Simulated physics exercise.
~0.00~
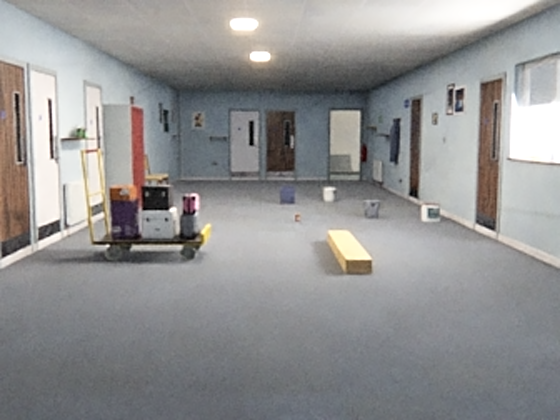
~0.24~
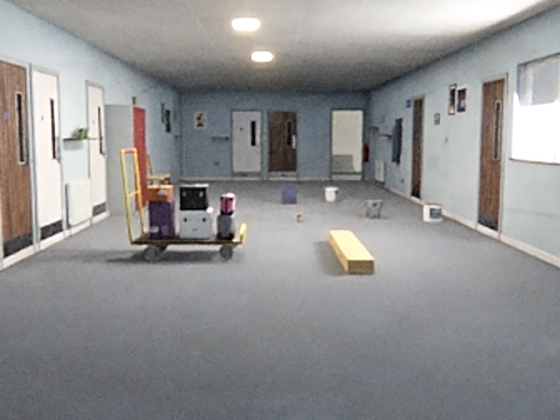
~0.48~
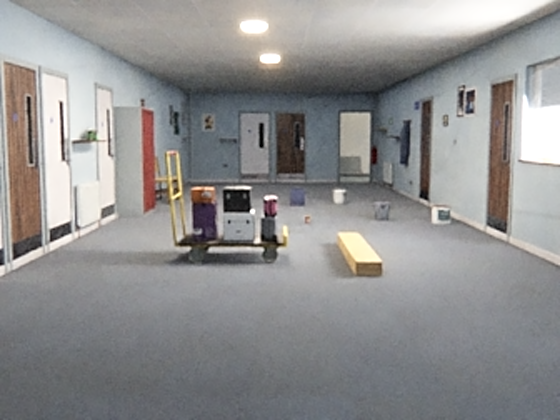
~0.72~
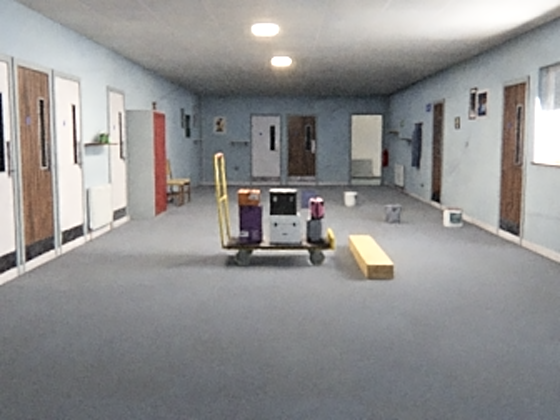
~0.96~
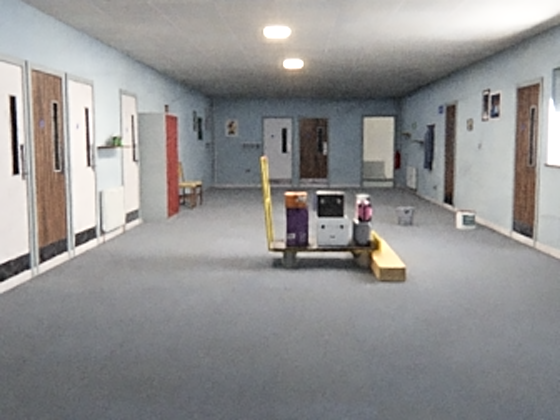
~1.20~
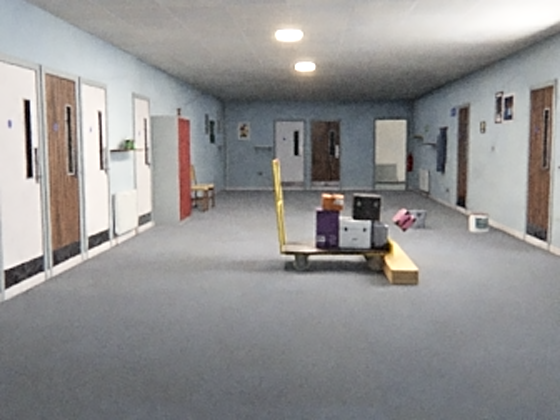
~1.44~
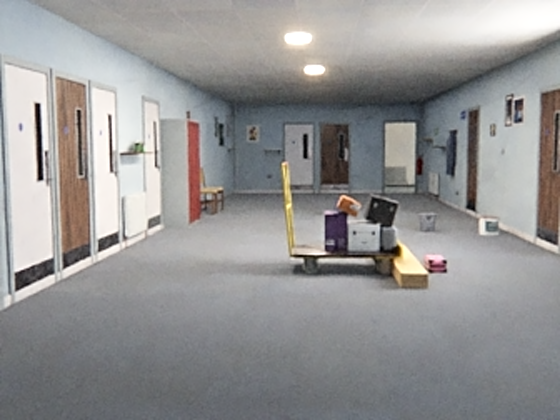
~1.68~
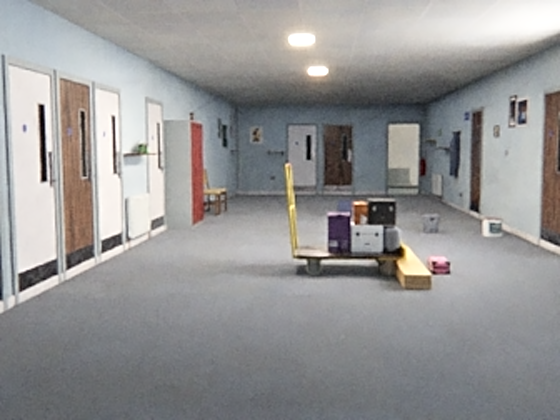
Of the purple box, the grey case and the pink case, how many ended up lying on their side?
Just one of them did, the pink case, which came to rest on the floor past the yellow beam. The purple box and the grey case did not end up on their sides.
